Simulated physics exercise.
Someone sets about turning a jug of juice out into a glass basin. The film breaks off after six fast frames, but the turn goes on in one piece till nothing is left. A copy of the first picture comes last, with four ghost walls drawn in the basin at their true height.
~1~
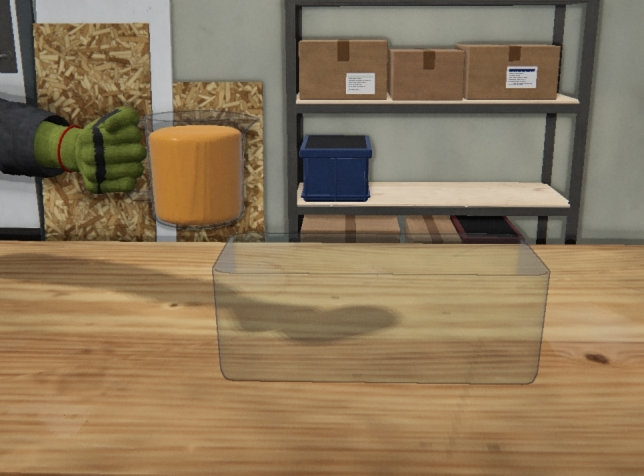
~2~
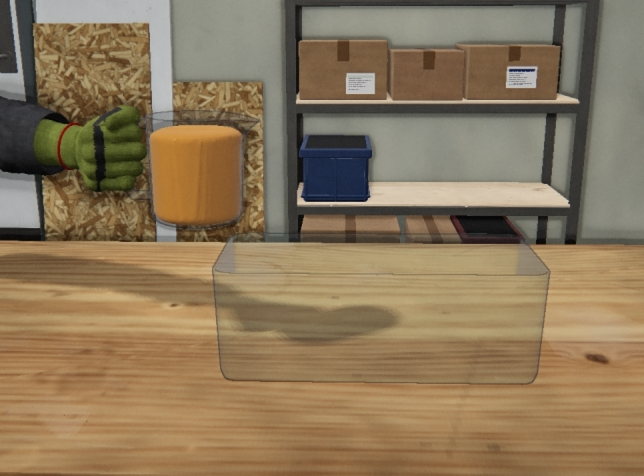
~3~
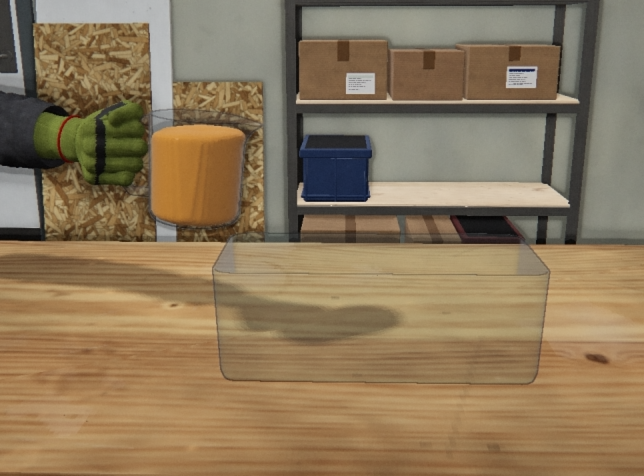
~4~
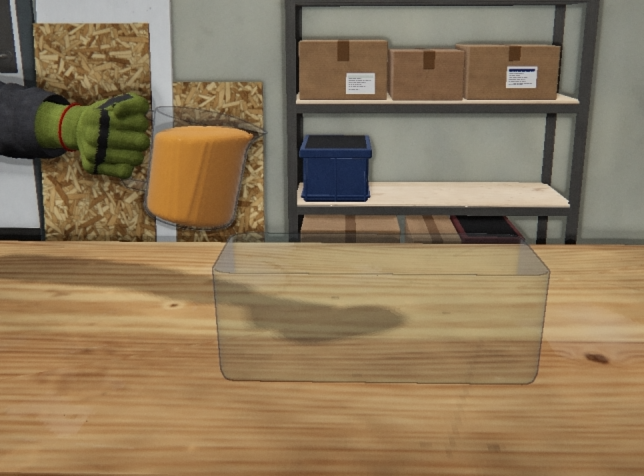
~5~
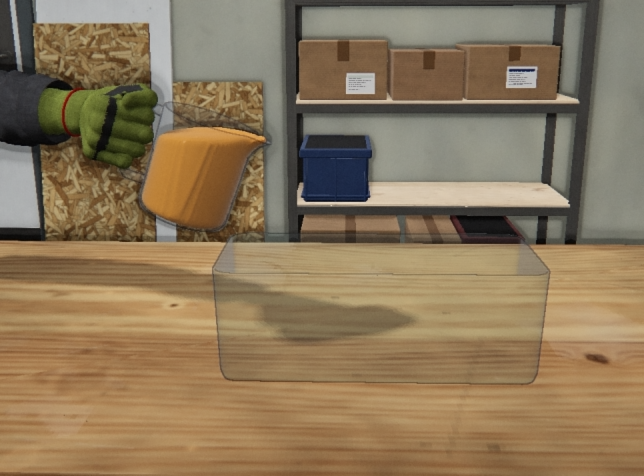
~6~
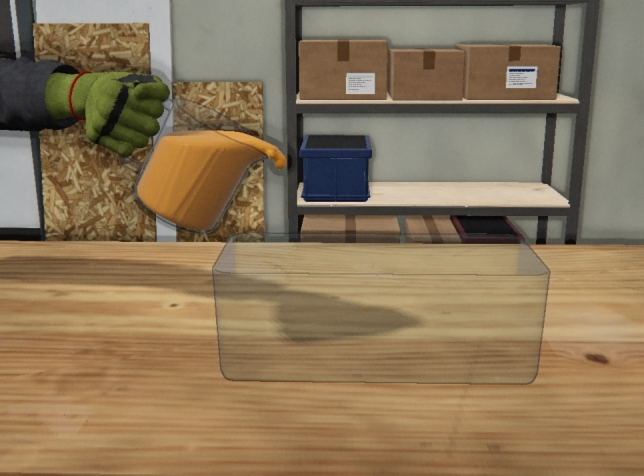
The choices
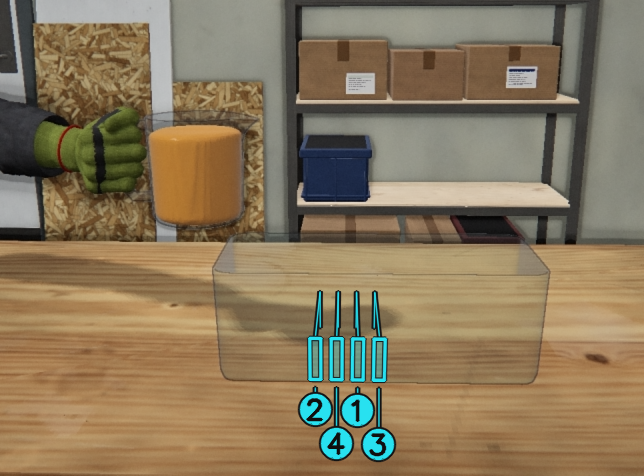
The clip shows a green-gloved hand beside a clear jug of orange juice above a glass basin on a wooden table; the jug, at first upright, gradually tilts to the right until juice passes over its lip.
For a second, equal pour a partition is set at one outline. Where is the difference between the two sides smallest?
2.
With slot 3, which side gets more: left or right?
The left side.
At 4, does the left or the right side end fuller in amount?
More ends on the left.
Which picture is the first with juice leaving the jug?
In picture 6.
In cyan, 1 at (357, 388); 2 at (315, 387); 3 at (378, 388); 4 at (336, 387).
For slot 1, about 95 % ends left of the wall and 4 % right of it.
For slot 2, about 48 % ends left of the wall and 51 % right of it.
For slot 3, about 96 % ends left of the wall and 3 % right of it.
For slot 4, about 86 % ends left of the wall and 13 % right of it.
